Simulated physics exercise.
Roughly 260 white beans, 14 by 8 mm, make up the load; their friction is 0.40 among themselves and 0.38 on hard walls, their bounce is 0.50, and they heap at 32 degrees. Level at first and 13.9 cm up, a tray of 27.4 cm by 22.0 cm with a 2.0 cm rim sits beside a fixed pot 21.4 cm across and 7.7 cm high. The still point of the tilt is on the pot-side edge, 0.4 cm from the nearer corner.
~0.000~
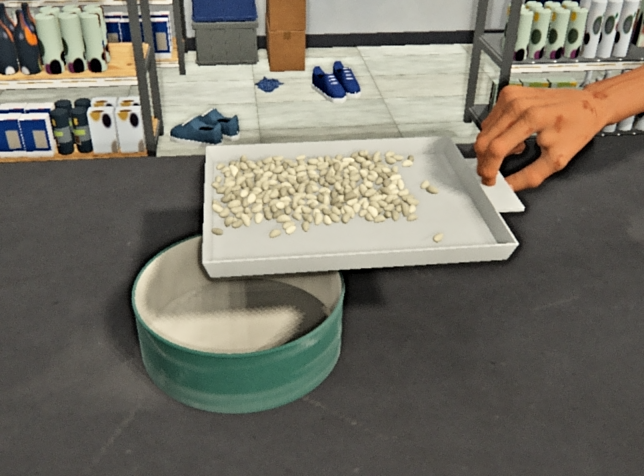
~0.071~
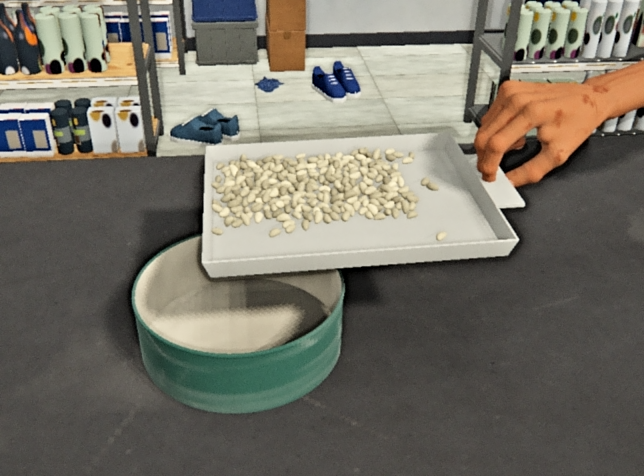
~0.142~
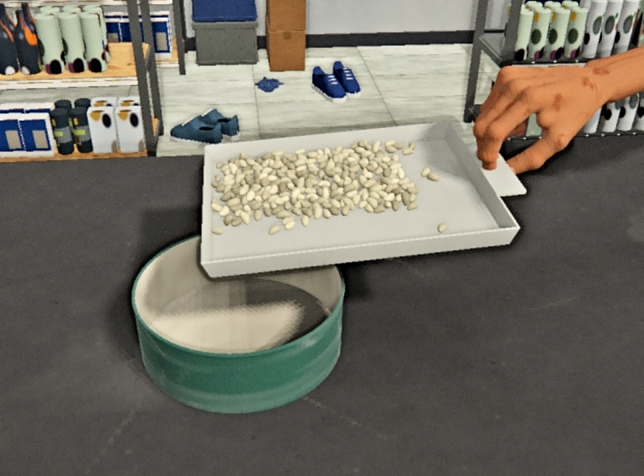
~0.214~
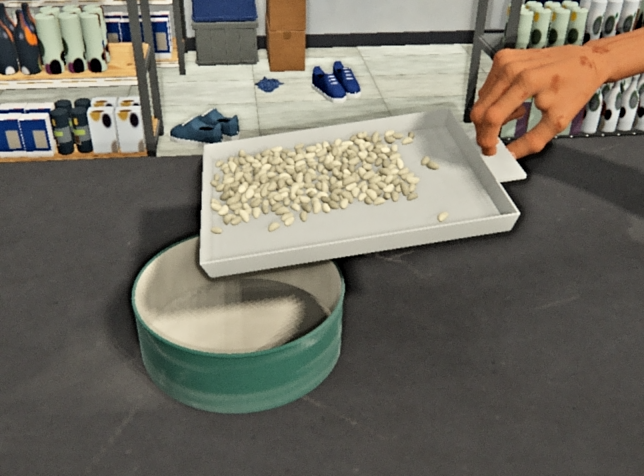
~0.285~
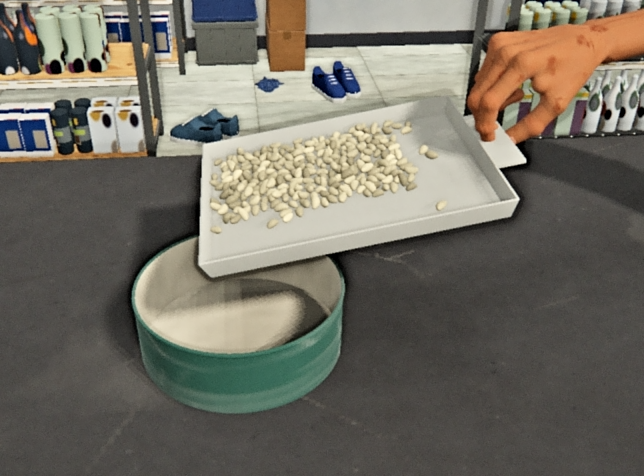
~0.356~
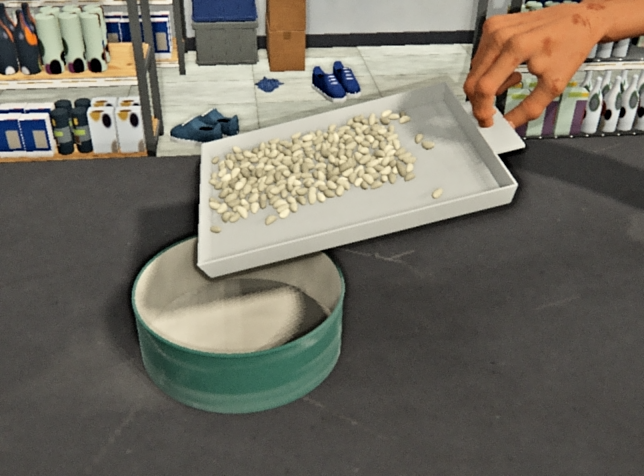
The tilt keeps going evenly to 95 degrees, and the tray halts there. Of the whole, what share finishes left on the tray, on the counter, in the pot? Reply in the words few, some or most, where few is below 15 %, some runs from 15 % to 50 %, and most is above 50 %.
Shares - tray: Few; counter: Some; pot: Most.
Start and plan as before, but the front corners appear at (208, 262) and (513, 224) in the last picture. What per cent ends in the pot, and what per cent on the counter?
Final per cent - pot 5, counter 95.
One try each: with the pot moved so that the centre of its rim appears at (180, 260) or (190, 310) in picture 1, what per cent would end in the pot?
Estimates: 90 in a hundred and 60 in a hundred.
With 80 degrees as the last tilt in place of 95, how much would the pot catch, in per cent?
50 %.
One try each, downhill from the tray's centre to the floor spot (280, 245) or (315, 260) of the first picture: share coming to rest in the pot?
Estimate: Some 15 % and some 5 % respectively.
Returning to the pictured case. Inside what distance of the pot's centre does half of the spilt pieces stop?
I'd say around 20 centimetres.
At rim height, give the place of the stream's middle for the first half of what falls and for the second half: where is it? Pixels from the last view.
Around (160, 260), then (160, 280).
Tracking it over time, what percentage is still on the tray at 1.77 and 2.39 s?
About 80, 0.
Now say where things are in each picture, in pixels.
In the first frame, tray tilt 0 degrees, front corners at (210, 258) and (510, 241); middle of the pieces at (312, 189); pot at (239, 284).
In the second frame, tray tilt 1 degrees, front corners at (210, 258) and (510, 237); middle of the pieces at (312, 187).
In the third frame, tray tilt 4 degrees, front corners at (209, 259) and (511, 225), lowest corner left front; middle of the pieces at (311, 183).
In the fourth frame, tray tilt 7 degrees, front corners at (207, 259) and (511, 211), lowest corner left front; middle of the pieces at (310, 177).
In the fifth frame, tray tilt 10 degrees, front corners at (206, 259) and (510, 197), lowest corner left front; middle of the pieces at (309, 172).
In the sixth frame, tray tilt 13 degrees, front corners at (205, 260) and (508, 183), lowest corner left front; middle of the pieces at (308, 167); pot at (239, 284). The tray's pace is about 45 degrees a second.
Then, at 1.20 s, tilt 51 degrees; the tray holds 100 %, the pot 0 %.
After 1.77 s, tilt 77 degrees; the tray holds 80 %, the pot 5 %.
After 2.39 s, tilt 95 degrees; the tray holds 0 %, the pot 60 %.
By 3.4 s all is still; tray 0 %, counter 40 %, pot 60 %.
